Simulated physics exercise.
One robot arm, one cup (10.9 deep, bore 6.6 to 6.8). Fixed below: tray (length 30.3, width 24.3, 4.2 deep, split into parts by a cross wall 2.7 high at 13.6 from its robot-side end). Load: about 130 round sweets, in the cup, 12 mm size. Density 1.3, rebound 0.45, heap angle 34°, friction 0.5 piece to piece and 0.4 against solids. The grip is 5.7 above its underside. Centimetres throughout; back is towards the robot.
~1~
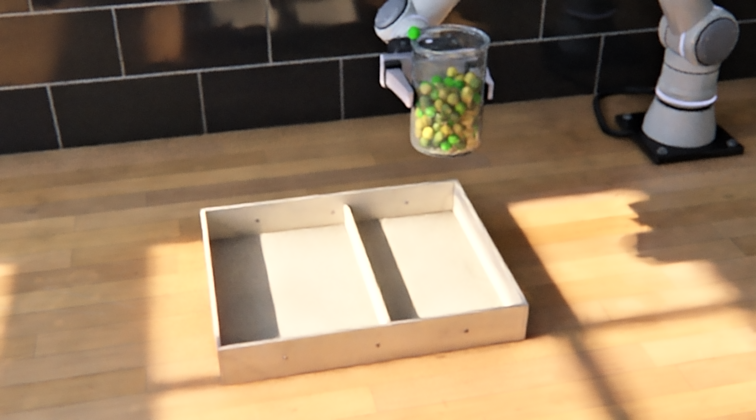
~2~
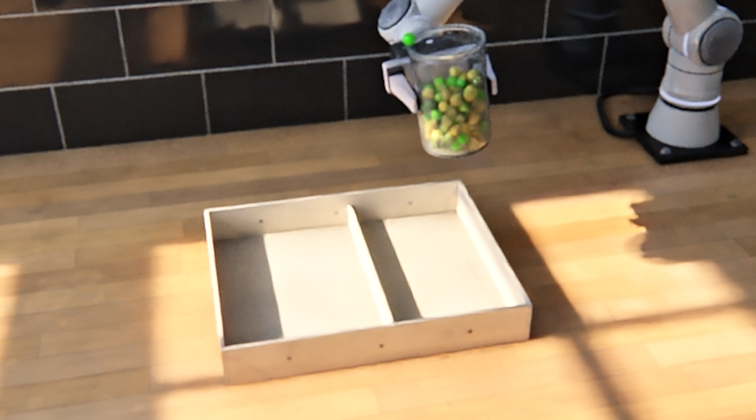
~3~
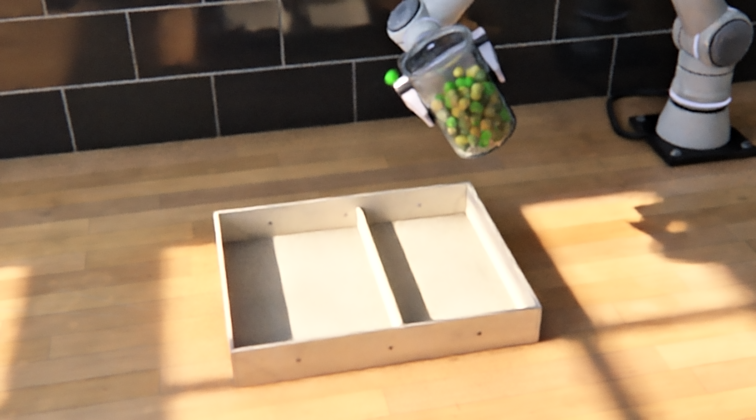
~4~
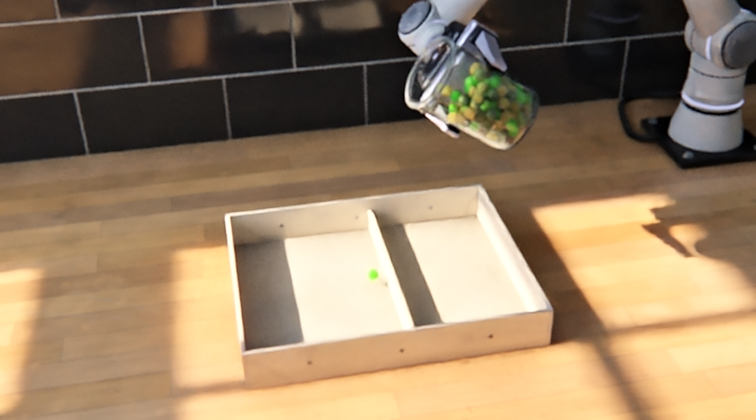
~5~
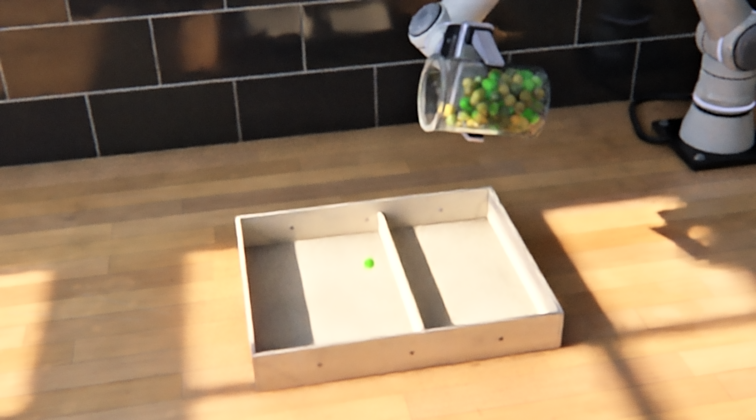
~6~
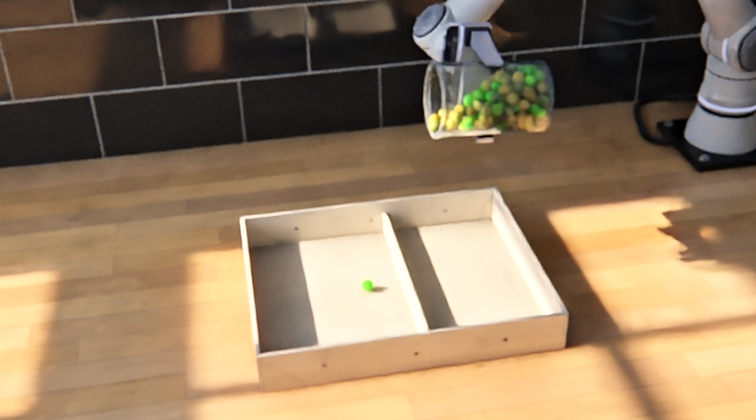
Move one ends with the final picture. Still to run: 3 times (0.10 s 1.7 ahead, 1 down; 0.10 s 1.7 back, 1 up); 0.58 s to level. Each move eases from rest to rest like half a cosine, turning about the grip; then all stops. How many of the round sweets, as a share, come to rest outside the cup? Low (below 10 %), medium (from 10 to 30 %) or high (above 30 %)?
Answer: Medium; from 10 to 30 % of the round sweets finish outside the cup.
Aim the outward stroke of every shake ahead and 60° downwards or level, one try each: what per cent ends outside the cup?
About 0 and 35 per cent.
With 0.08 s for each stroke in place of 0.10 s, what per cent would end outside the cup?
Then about 25 per cent.
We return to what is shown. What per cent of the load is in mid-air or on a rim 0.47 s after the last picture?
About 6 per cent.
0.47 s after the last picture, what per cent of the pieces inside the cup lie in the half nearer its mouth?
Roughly 40 per cent.
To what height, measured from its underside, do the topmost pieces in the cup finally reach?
Roughly 8.0 cm.
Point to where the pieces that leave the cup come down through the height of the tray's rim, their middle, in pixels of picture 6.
Around (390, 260).
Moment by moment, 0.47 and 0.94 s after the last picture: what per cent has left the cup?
About 10, 20.
Then, 0.47 s after the last picture, tilted 86° forward, highest piece 23 above the table; 113 in the cup, 4 in the far-side part, 2 in the robot-side part, 7 in flight or on a rim.
Then, 0.94 s after the last picture, tilted 31° forward, highest piece 26 above the table; 103 in the cup, 16 in the far-side part, 7 in the robot-side part.
Then, 1.38 s after the last picture, level, highest piece 25 above the table; 103 in the cup, 16 in the far-side part, 7 in the robot-side part.
Then, 2.43 s after the last picture, level, highest piece 25 above the table; 103 in the cup, 16 in the far-side part, 7 in the robot-side part.
Final count, 103 in the cup, 16 in the far-side part, 7 in the robot-side part. That is 18 % outside the cup.
